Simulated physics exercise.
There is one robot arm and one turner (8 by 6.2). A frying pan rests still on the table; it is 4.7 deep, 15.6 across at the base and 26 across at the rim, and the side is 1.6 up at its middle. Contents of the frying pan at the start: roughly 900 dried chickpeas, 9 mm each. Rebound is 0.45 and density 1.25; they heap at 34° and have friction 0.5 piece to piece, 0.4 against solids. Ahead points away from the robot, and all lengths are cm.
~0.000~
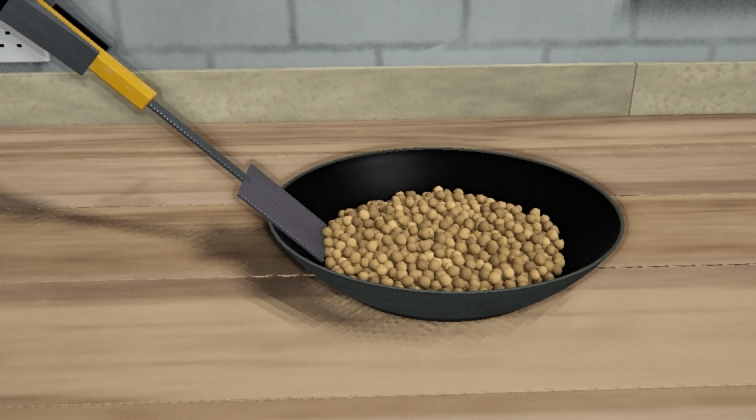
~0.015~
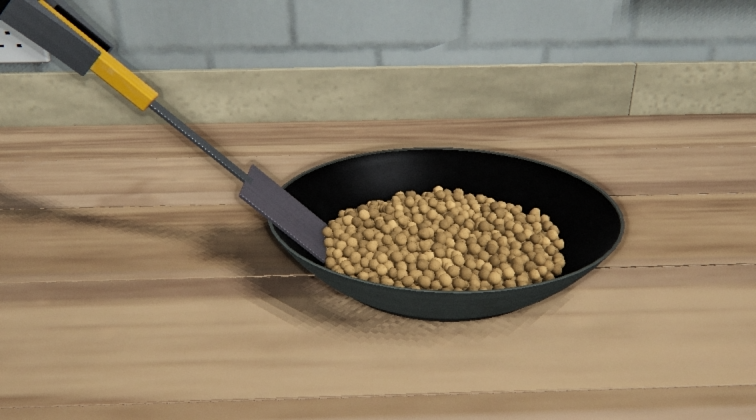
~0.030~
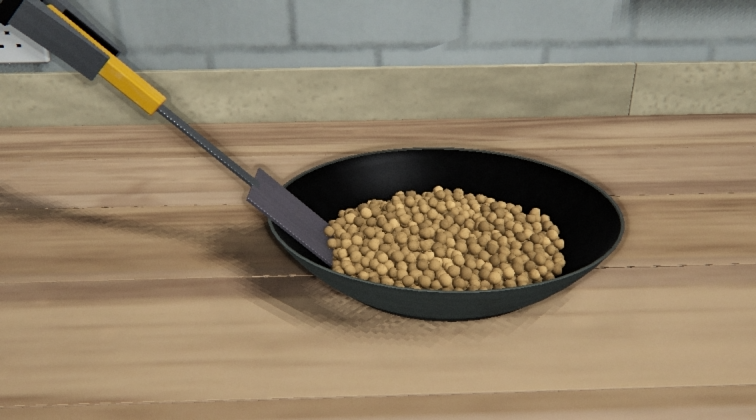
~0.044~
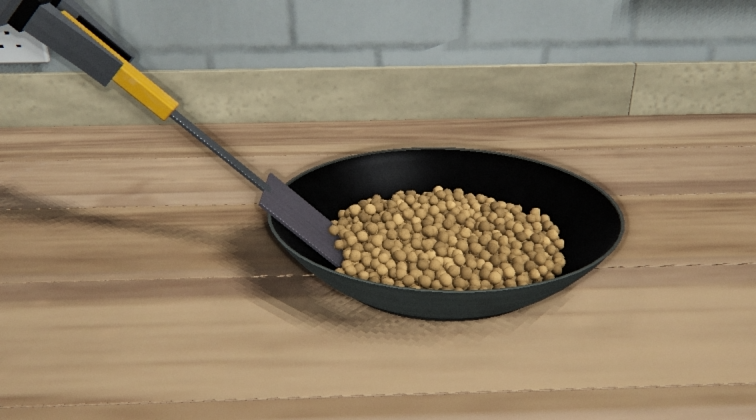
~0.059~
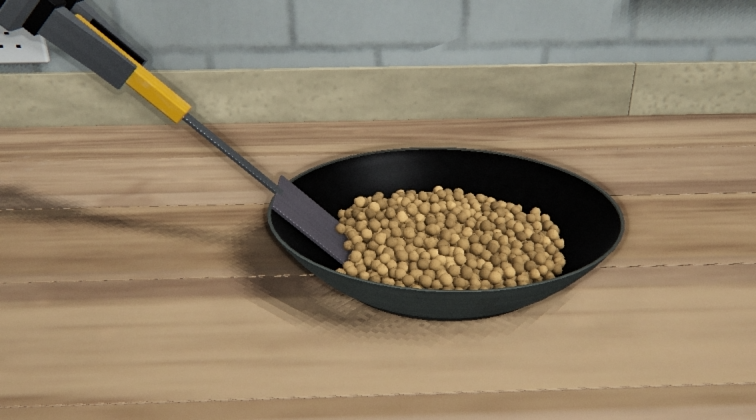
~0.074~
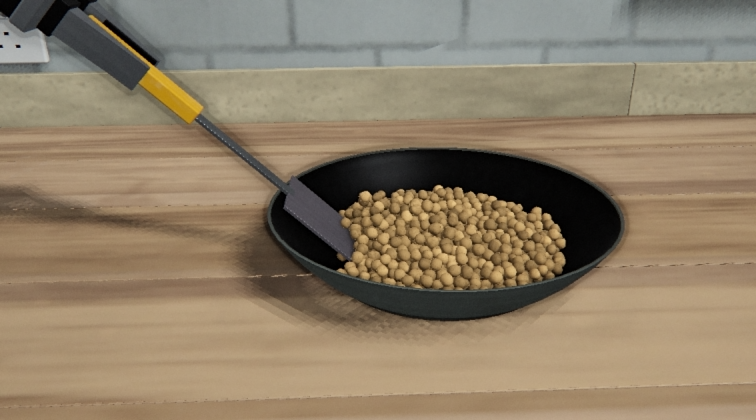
A turner with a yellow-banded handle, held at a slant by a robot arm, rests briefly at the left of a dark frying pan of chickpeas, then slides slowly rightward, nudging the nearest ones while the pan stays still.
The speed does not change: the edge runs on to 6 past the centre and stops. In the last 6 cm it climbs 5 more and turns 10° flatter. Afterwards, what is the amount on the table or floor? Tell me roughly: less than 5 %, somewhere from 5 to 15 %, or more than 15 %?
Less than 5 %.
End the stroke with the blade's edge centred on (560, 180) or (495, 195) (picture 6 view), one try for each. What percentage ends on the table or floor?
10 % and 0 %.
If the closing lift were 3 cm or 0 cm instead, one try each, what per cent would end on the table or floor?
I'd say close to 0 percent for the first and close to 0 percent for the second.
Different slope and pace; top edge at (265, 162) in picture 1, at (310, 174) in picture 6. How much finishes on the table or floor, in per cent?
Roughly 0 percent ends up there.
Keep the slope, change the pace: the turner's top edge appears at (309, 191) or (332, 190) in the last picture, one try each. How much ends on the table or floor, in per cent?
About 10 and 15 percent.
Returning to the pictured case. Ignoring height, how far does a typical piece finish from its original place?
Somewhere near 2 centimetres, I reckon.
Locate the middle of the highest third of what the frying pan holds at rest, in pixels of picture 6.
Somewhere near (528, 224) in the last picture.
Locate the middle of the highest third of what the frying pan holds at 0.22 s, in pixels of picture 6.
I'd put it somewhere near (487, 221).
After 0.15 s, sloping 44°, highest piece 5 above the table; 900 in the frying pan.
After 0.22 s, sloping 40°, highest piece 7 above the table; 900 in the frying pan.
After 0.46 s, sloping 34°, highest piece 6 above the table; 890 in the frying pan, 8 on the table or floor, 2 on the blade or in flight.
After 1.51 s, sloping 34°, highest piece 5 above the table; 888 in the frying pan, 12 on the table or floor.
In the end, 888 in the frying pan, 12 on the table or floor. That is 1 % on the table or floor.
